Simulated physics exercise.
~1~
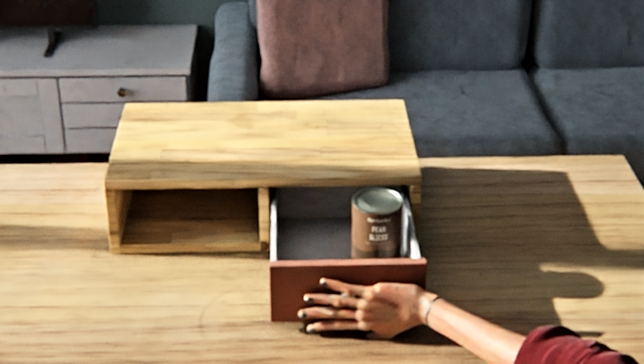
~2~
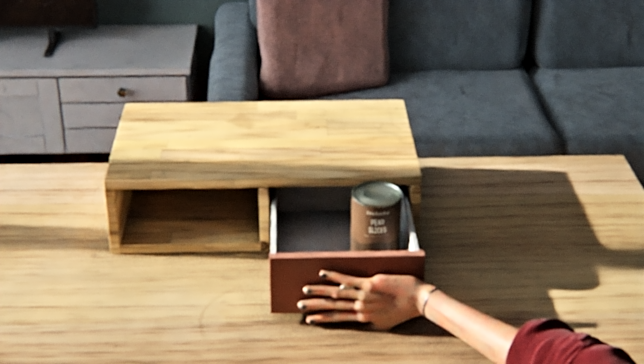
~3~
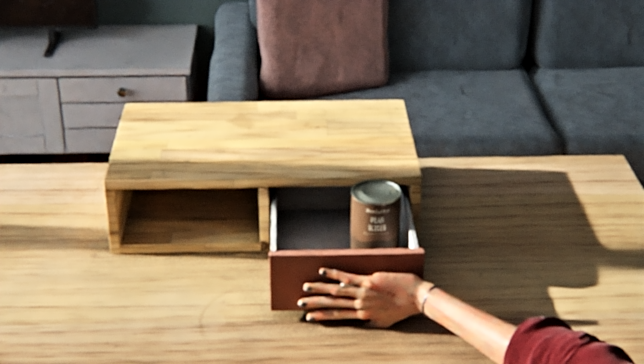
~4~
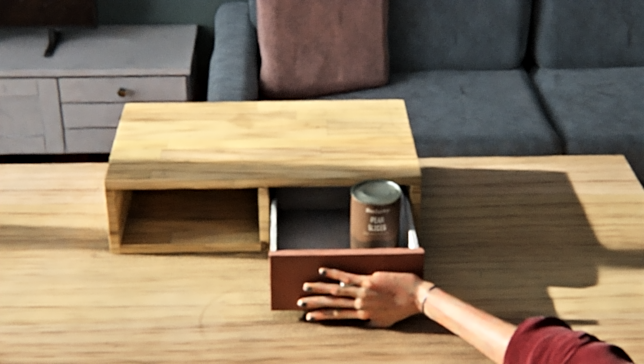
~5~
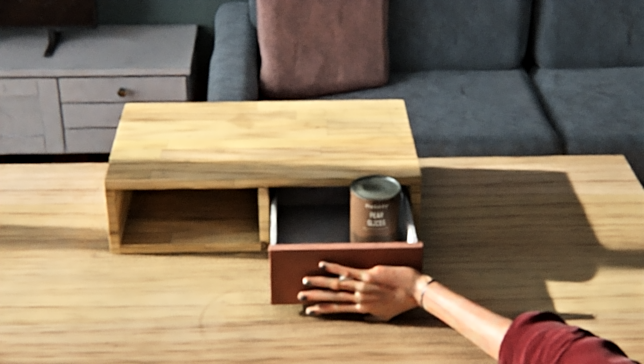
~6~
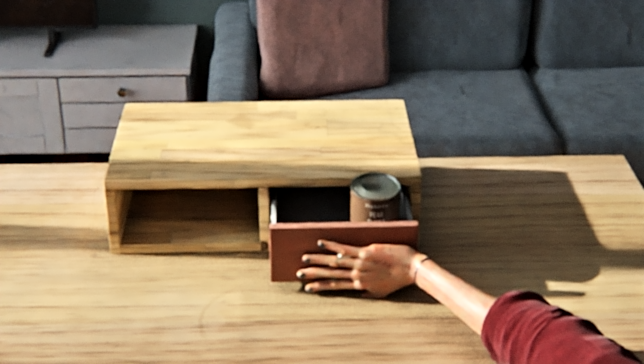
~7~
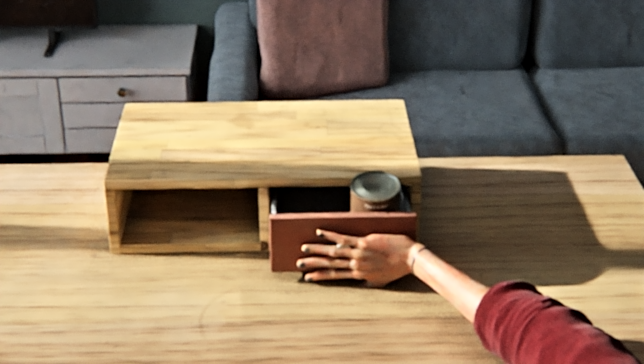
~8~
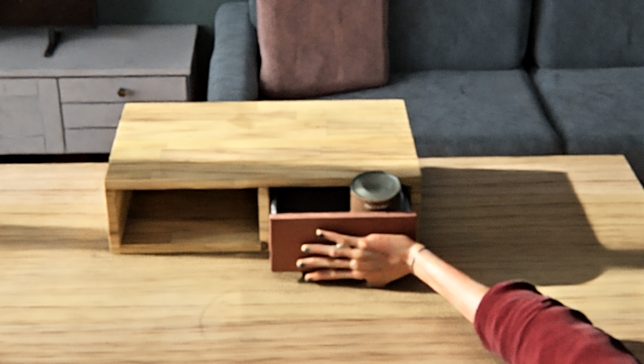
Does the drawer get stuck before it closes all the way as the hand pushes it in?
Yes, the drawer jams partway in and stays ajar, with the brown pot still inside and the hand against its front.
